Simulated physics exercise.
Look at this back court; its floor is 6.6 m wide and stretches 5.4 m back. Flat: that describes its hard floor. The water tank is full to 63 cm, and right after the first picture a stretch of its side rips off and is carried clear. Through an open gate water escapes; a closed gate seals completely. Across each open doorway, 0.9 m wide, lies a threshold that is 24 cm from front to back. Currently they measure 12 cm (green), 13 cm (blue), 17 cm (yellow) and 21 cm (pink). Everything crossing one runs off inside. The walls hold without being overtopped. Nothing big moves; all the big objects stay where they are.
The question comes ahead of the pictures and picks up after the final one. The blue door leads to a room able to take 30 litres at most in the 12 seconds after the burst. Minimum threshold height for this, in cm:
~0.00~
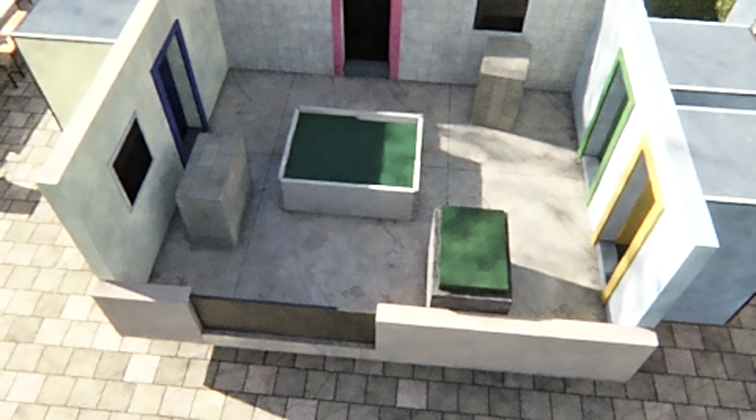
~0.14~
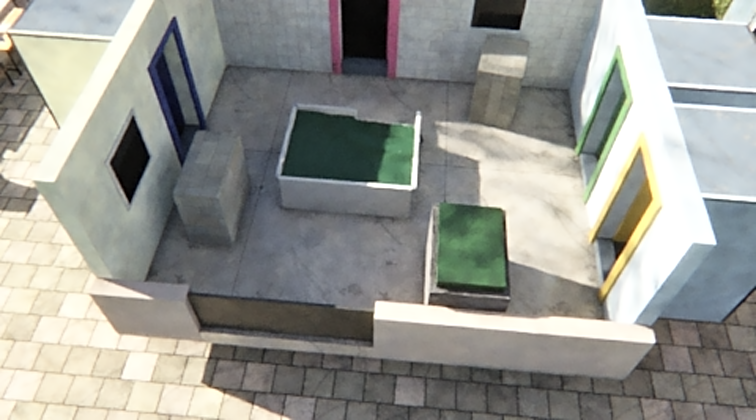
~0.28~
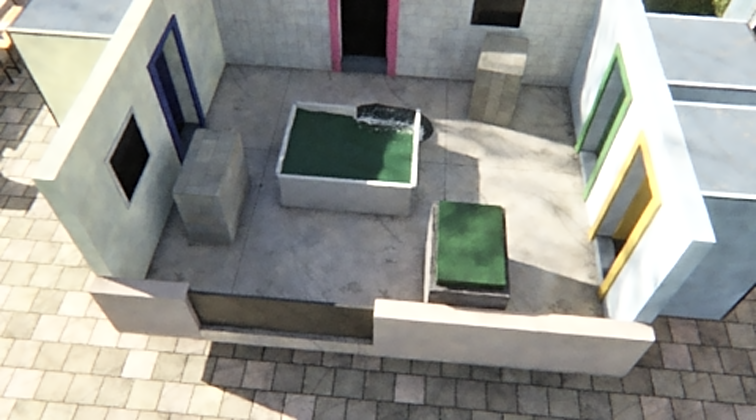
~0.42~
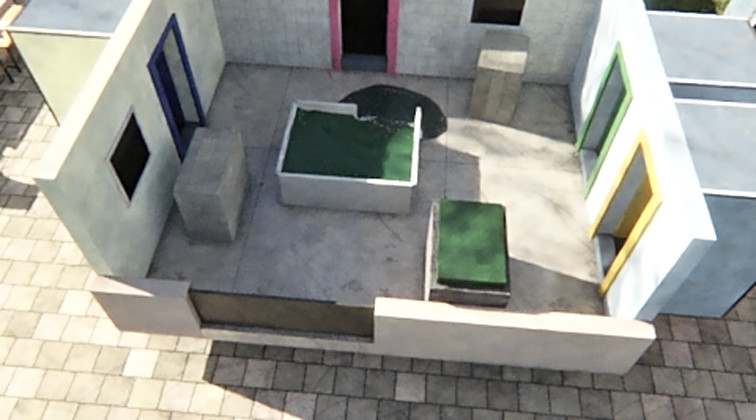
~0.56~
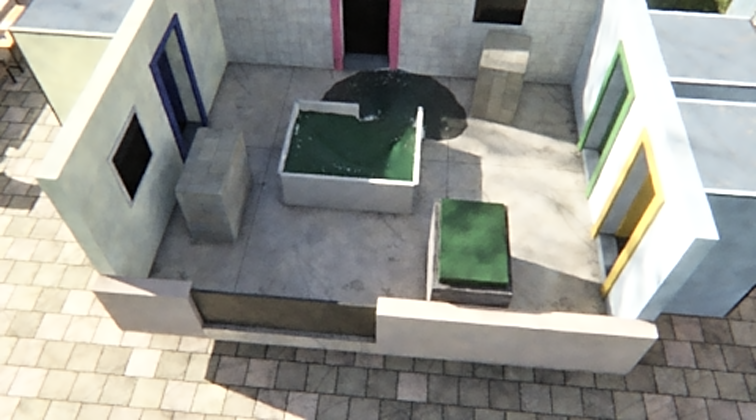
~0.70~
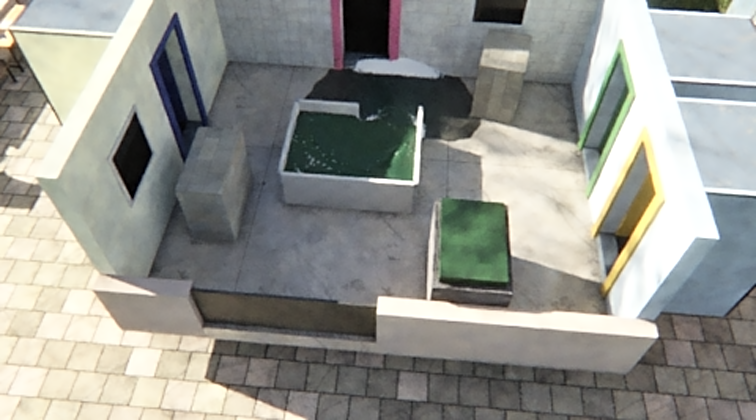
6 cm, roughly.
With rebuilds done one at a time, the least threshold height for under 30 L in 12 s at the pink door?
The pink door needs around 25 cm.
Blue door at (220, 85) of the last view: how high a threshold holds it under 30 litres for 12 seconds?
About 13.5 cm.
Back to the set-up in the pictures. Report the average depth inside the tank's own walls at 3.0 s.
Averaged depth comes out at about 25 cm.
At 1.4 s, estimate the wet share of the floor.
I'd say near 15 percent.
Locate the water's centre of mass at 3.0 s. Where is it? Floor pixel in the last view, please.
(369, 130).
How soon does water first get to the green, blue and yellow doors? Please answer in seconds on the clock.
Arrives: Green 3.0 s / blue 2.8 s / yellow 4.0 s.
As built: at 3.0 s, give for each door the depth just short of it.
Lab note, depth in cm: Green 1; blue 6; yellow 0; pink 23.
After 1.4 s water covers 15 % of the floor, deepest (52 cm) near (470, 83); it has not reached the blue door.
After 3.0 s water covers 45 % of the floor, deepest (26 cm) near (470, 89); 6 cm at the blue door, 0 litres in over its 13 cm threshold.
After 12.0 s water covers 95 % of the floor, deepest (10 cm) near (407, 329); 7 cm at the blue door, 0 litres in over its 13 cm threshold.
At the blue door as built, the water arrived by 2.8 s and peaked near 12 cm at 7.0 s.
Run again over the same 12 s with other heights there, 53 litres in over 4.5 cm, 11 litres over 7.5 cm. The limit of 30 litres is kept from about 6 cm up.
